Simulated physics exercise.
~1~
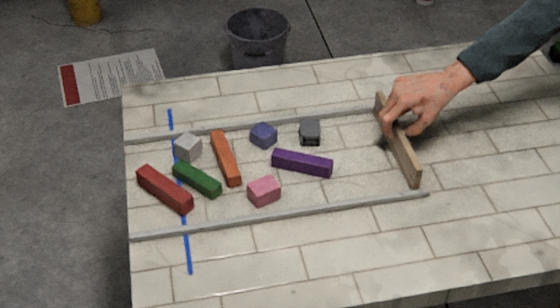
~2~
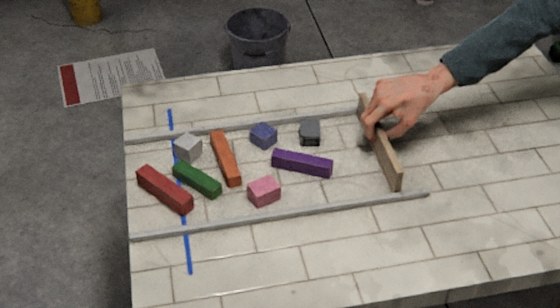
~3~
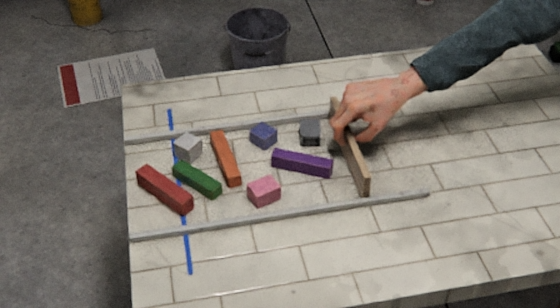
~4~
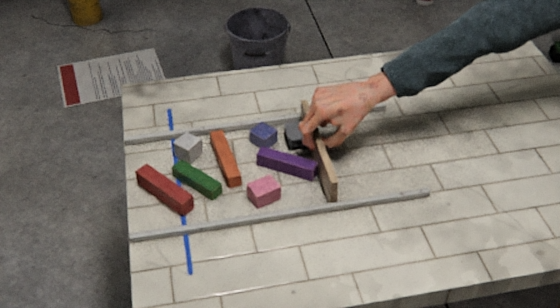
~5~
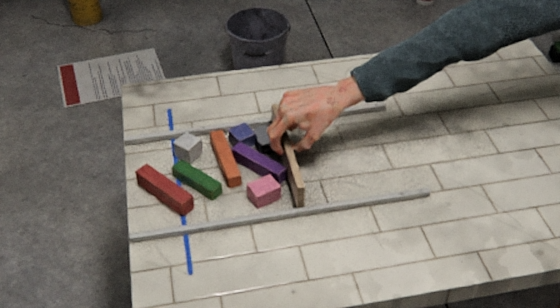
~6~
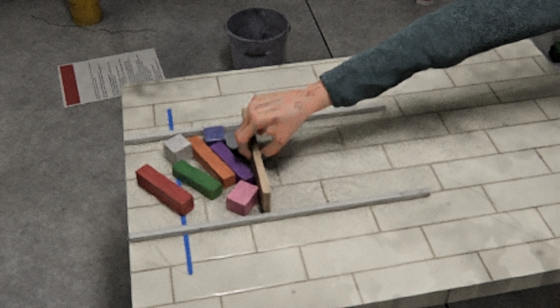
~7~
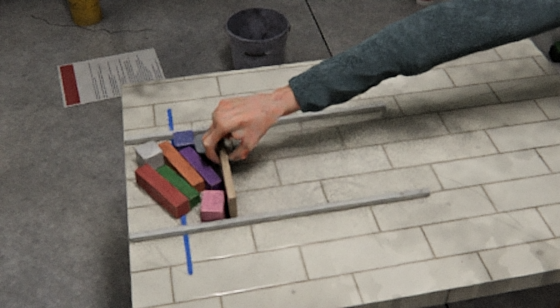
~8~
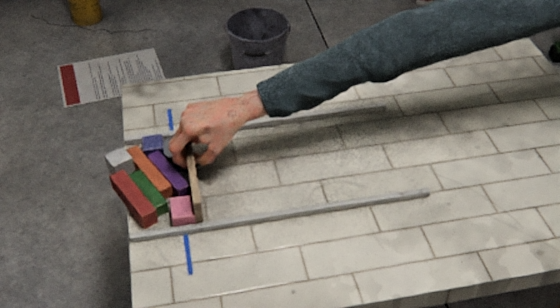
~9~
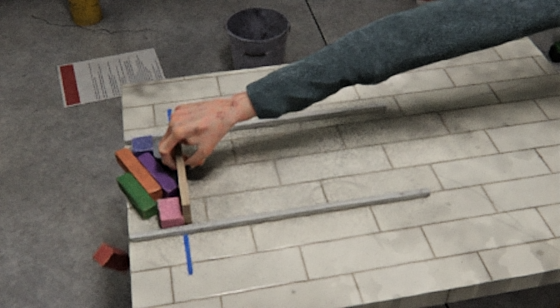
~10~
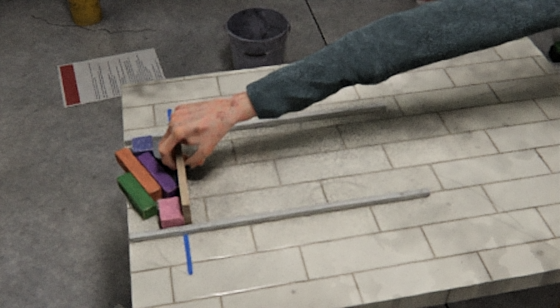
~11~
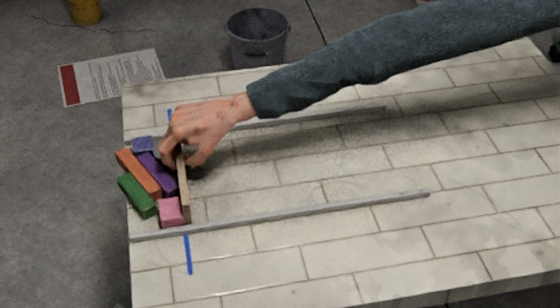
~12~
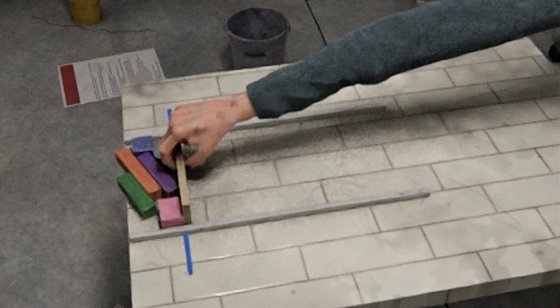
In this clip, a hand slides an upright wooden board leftward between two rails, bunching coloured blocks and bars together toward the table's edge. The red bar and white block go over the edge, and the board stops near the blue tape with the remaining pieces still on the table.
